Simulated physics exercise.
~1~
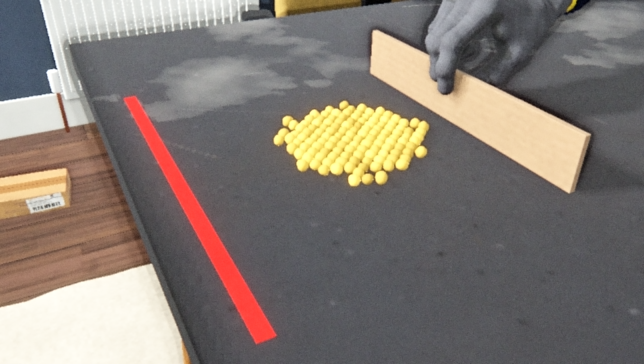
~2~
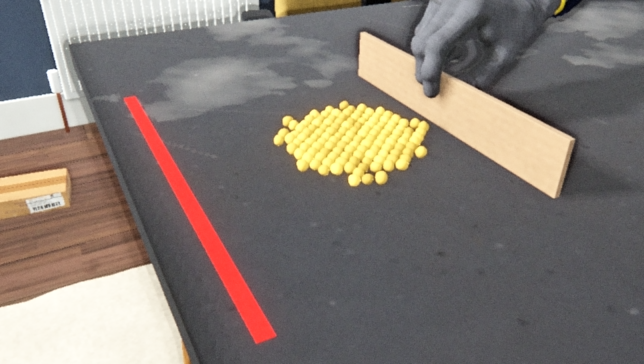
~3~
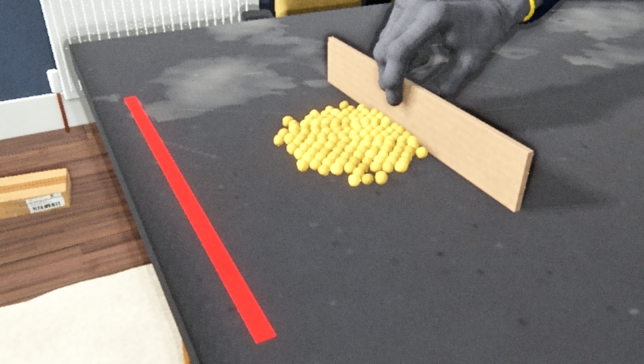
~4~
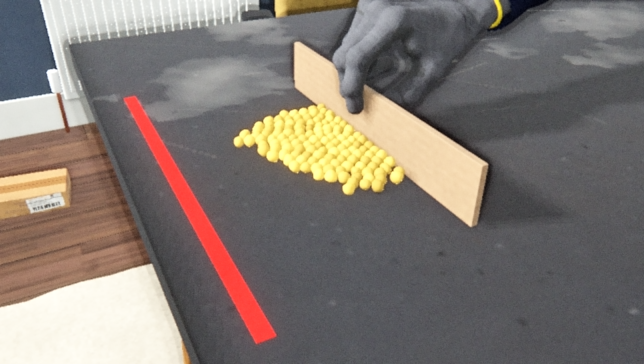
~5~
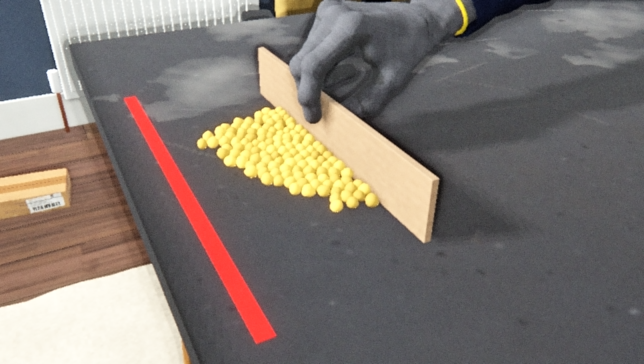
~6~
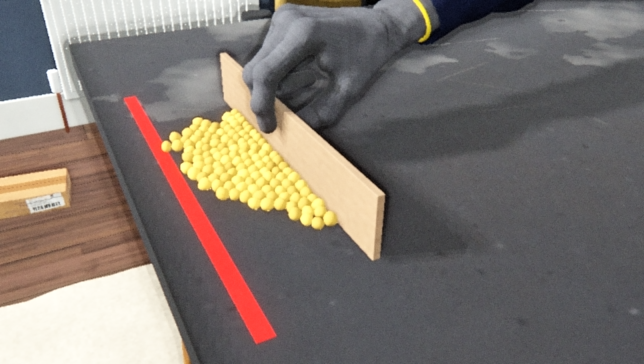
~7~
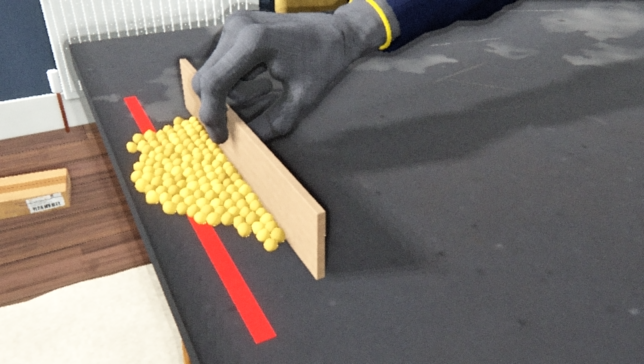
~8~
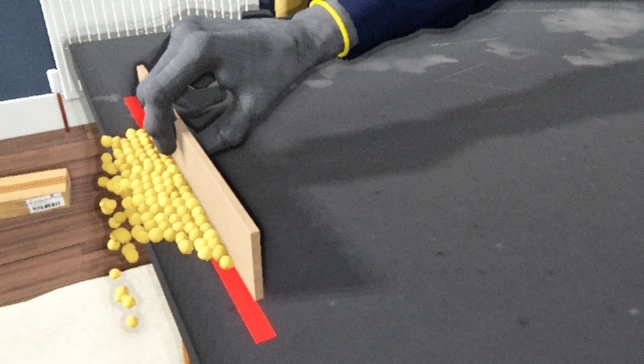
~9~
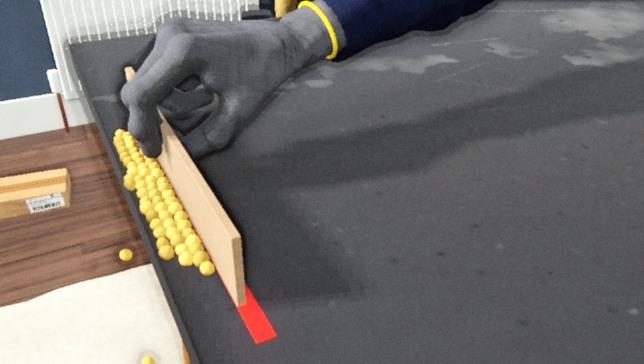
On a dark tabletop, a gloved hand sliding a board leftward, pushing yellow balls past red tape until some fall off the edge.
